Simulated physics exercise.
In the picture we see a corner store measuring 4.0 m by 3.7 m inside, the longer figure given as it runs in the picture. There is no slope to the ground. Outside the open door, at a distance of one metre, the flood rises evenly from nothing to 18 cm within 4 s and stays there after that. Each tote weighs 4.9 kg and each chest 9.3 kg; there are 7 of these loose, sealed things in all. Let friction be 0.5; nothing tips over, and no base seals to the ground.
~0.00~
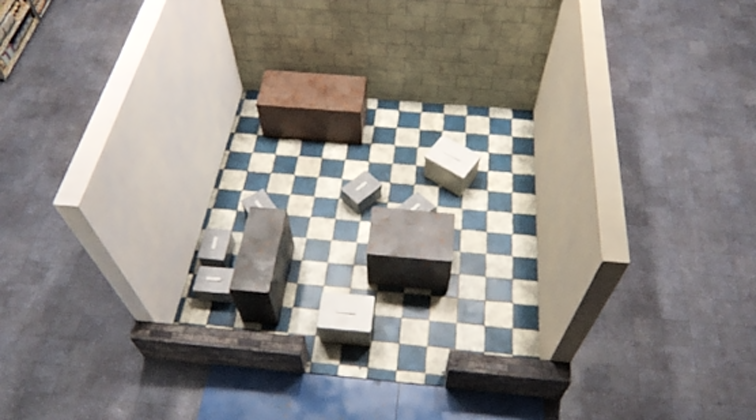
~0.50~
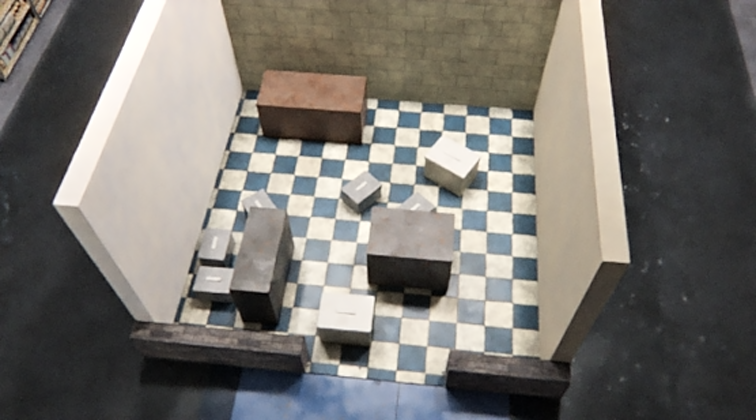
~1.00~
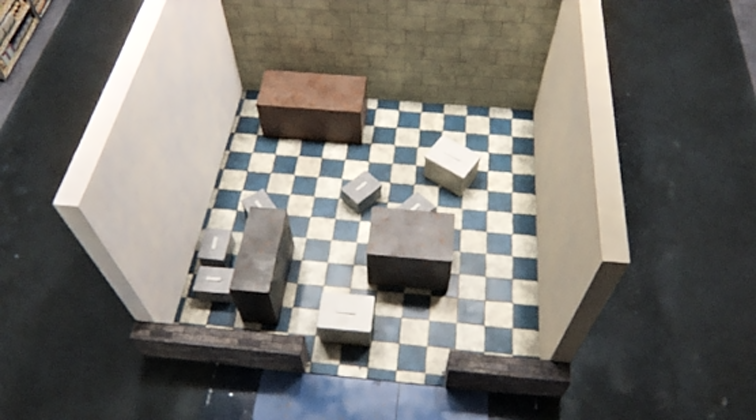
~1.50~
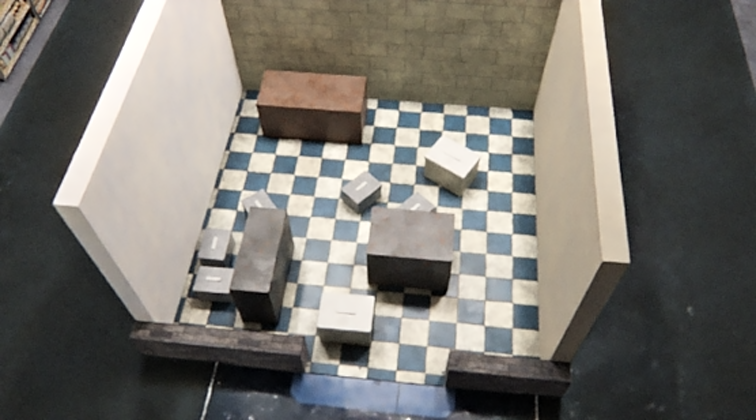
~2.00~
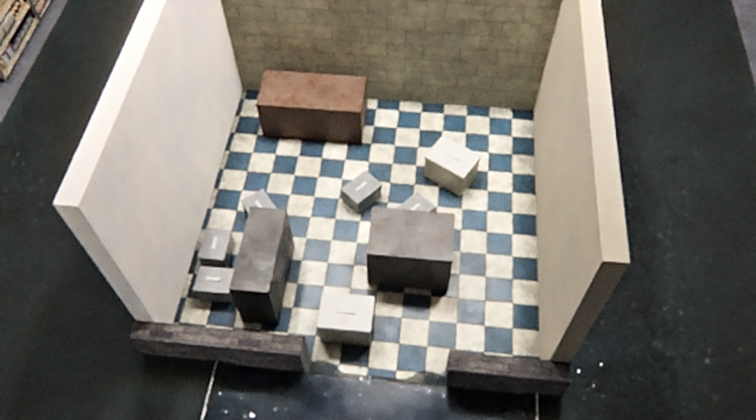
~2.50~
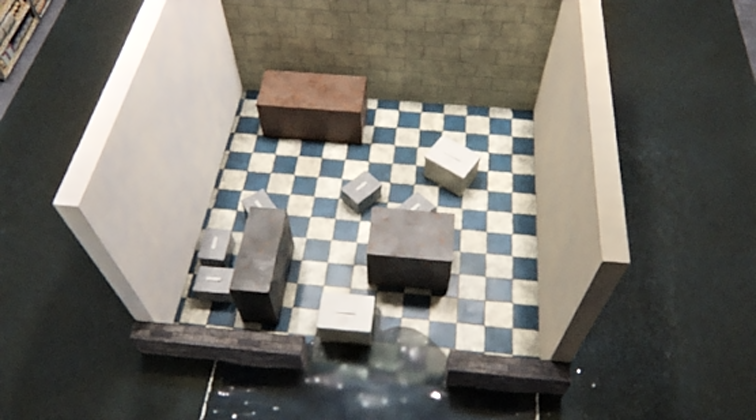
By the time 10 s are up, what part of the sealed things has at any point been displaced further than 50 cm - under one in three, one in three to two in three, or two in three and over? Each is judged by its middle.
The part displaced is under one in three.
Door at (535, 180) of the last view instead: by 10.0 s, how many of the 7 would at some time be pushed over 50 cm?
In that case 6 of them.
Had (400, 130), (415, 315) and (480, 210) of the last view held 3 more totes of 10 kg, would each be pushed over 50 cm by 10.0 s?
Order as given - inside the limit, above the limit, inside the limit.
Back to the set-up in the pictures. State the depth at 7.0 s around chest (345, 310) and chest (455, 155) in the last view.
Some 6 cm at the first, some 3 cm at the second.
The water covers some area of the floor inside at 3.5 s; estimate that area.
The covered patch comes to about 1.5 m2.
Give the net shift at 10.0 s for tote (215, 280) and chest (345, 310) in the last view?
In turn: 0 cm, 200 cm.
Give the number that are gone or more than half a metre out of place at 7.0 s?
At that time I count 2.
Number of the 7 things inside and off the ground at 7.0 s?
At that point I count 0.
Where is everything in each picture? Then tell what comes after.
A tote at (260, 206) rests on the ground; a chest at (346, 311) rests on the ground; 0.0 m2 under water; 0 of 7 have shifted, in the first picture.
A tote at (260, 206), on the bottom; a chest at (346, 311), on the bottom; 0.0 m2 under water; 0 of 7 have shifted, in the second picture.
A tote at (260, 206), on the bottom; a chest at (346, 311) rests on the ground; 0.0 m2 under water; 0 of 7 have shifted, in the third picture.
A tote at (260, 206), on the bottom; a chest at (346, 311), on the bottom; water covers 0.0 m2; 0 of 7 have shifted, in the fourth picture.
A tote at (260, 206) rests on the ground; a chest at (346, 311), on the bottom; 0.0 m2 under water; 0 of 7 have shifted, in the fifth picture.
A tote at (260, 206) rests on the ground; a chest at (346, 311) rests on the ground; 0.3 m2 under water; 0 of 7 have shifted, in the sixth picture.
After 3.5 s 0 of 7 are over 50 cm from their spots; 0 afloat.
After 4.5 s 1 of 7 are over 50 cm from their spots; 0 afloat.
After 7.0 s 2 of 7 are over 50 cm from their spots; 0 afloat.
After 10.0 s 2 of 7 are over 50 cm from their spots, and 2 have been at some point; 7 afloat.
